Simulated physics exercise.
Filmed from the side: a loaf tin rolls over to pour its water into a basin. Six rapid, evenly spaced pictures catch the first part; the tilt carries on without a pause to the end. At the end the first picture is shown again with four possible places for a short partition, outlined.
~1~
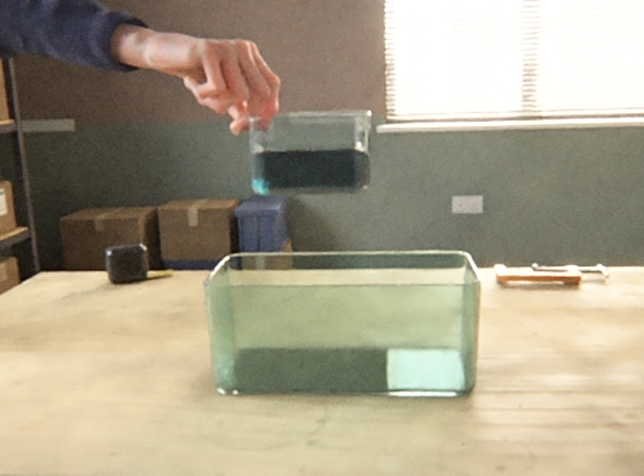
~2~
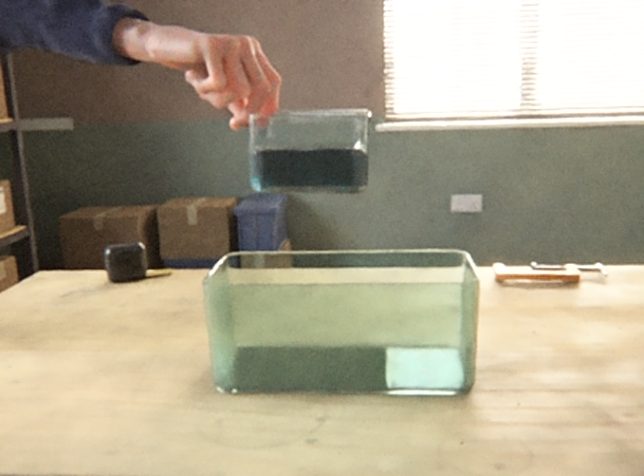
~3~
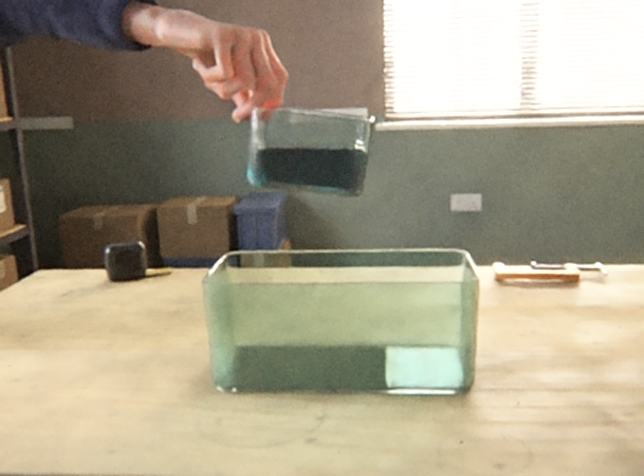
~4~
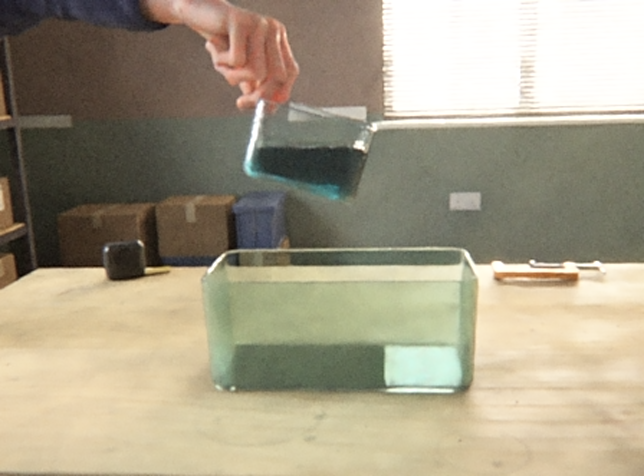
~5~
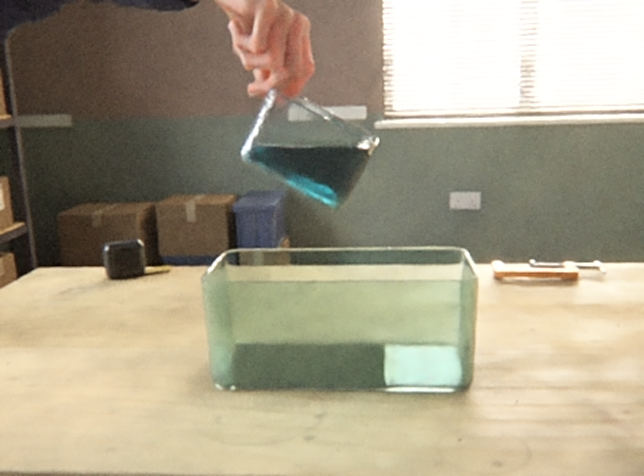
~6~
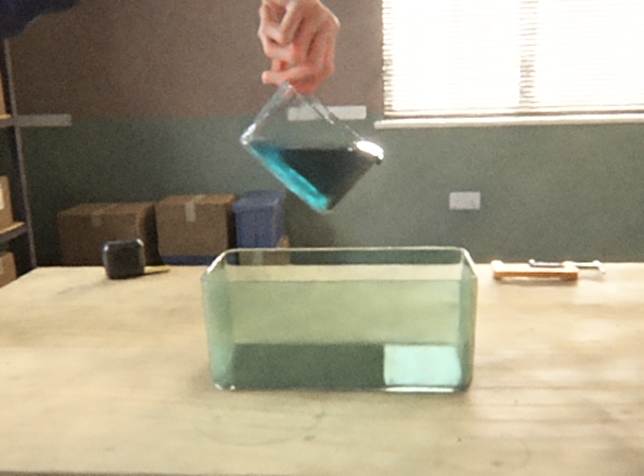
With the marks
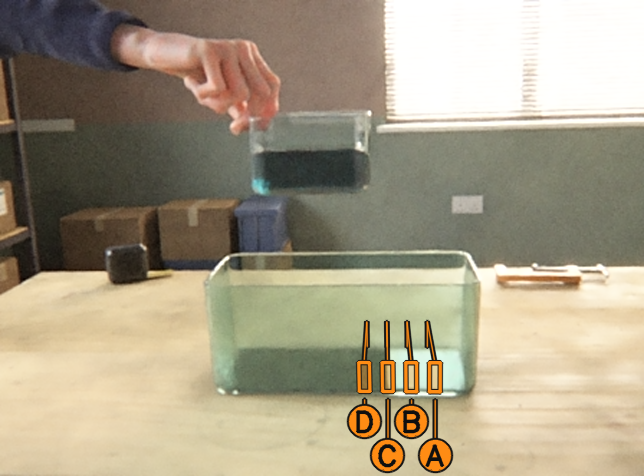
At a wooden table in a storeroom, a hand held a small clear container of dark bluish water above a larger glass basin, then tilted it steadily rightward until water reached over its lip.
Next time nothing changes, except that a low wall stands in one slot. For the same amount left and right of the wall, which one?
Best: B.
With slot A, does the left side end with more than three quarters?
No.
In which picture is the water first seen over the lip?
Picture 6.
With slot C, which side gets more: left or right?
More ends on the right.
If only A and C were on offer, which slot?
Here it is slot A.
On the marked copy, A at (435, 399); B at (411, 399); C at (387, 399); D at (364, 399).
Choosing A, about 67 % ends left of the wall and 33 % right of it.
Choosing B, about 45 % ends left of the wall and 54 % right of it.
Choosing C, about 19 % ends left of the wall and 80 % right of it.
Choosing D, about 6 % ends left of the wall and 94 % right of it.
